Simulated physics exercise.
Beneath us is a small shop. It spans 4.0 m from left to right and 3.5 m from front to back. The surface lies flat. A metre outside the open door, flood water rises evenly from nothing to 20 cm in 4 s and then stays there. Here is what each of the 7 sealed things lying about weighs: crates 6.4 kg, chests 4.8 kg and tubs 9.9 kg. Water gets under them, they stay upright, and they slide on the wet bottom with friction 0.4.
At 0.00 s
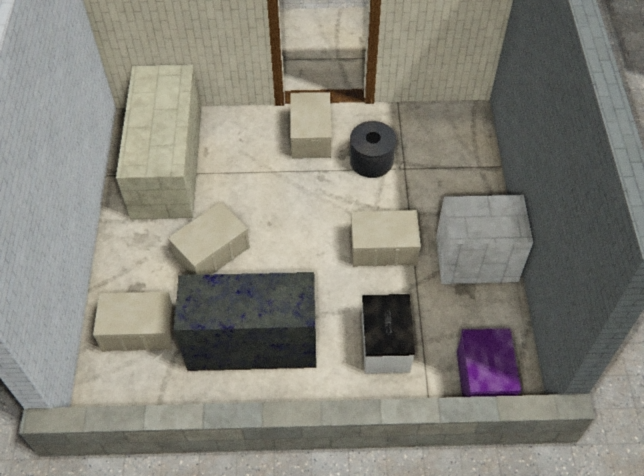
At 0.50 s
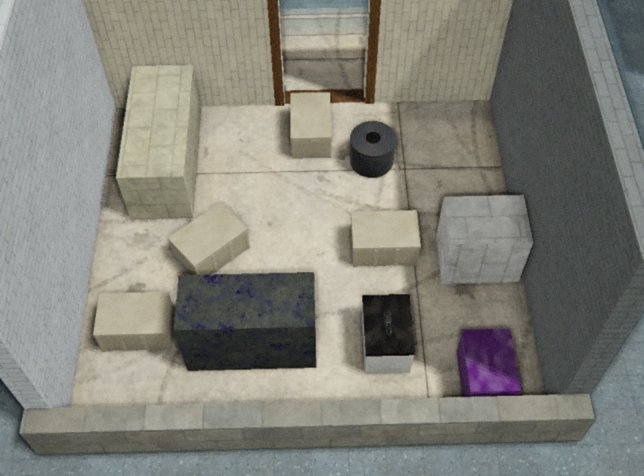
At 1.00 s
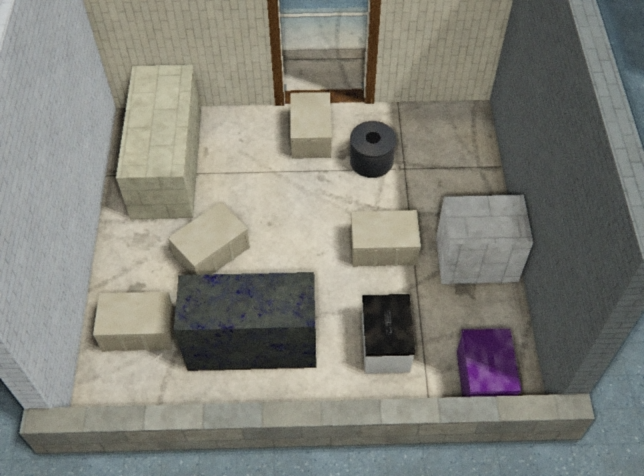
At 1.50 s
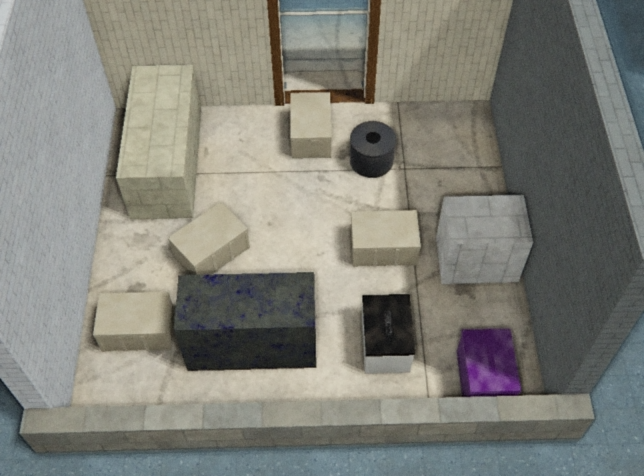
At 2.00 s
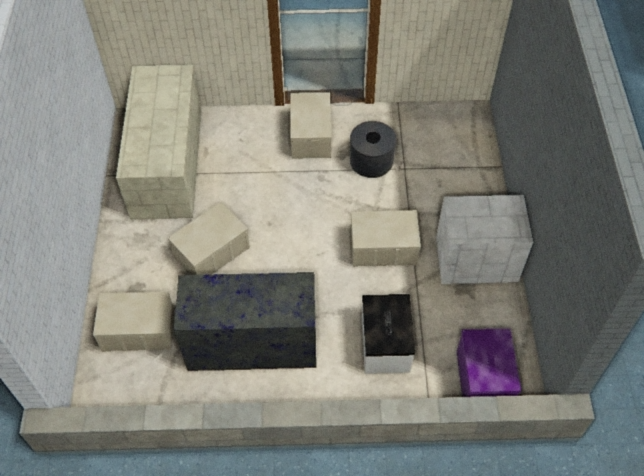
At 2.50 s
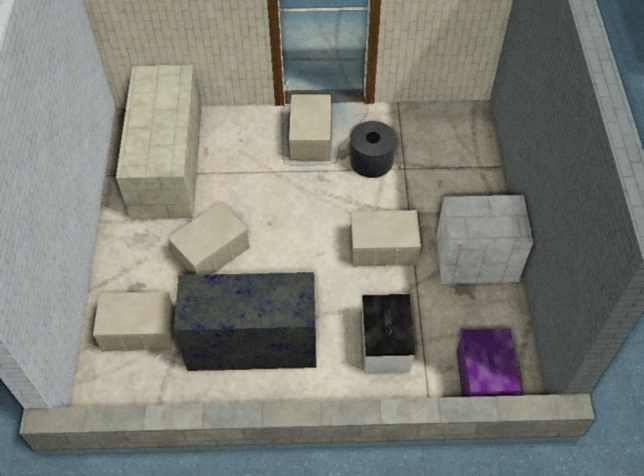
In a small walled shop seen from above, pale blocks, a dark speckled block, a purple chest and a dark round tub sit on a stained floor. Bluish water spreads over the ground outside, then reaches the open doorway and edges in around the pale block there, while nothing inside shifts.
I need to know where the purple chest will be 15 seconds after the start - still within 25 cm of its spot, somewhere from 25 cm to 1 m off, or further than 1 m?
From 25 cm to 1 m off.
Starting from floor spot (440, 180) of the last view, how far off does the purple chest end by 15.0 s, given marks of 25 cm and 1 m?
I'd say it budges a bit.
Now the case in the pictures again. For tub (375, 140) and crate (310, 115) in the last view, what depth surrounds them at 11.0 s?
I'd put it at 12 cm and 9 cm respectively.
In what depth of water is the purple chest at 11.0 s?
Somewhere close to 9 cm.
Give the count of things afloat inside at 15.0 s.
I count 7.
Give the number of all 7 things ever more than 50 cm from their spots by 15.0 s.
That comes to 7.
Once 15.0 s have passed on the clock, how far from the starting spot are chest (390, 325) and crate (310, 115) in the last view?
In that order: 100 cm, 150 cm.
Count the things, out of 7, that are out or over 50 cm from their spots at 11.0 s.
That would be 6.
After 3.5 s the purple chest is near (491, 359), 0.0 m from its start, aground; 0 afloat.
After 6.8 s the purple chest is near (497, 359), 0.0 m from its start, aground; 3 afloat.
After 11.0 s the purple chest is near (503, 295), 0.6 m from its start, afloat; 7 afloat.
After 15.0 s the purple chest is near (436, 303), 0.6 m from its start, afloat; 7 afloat.
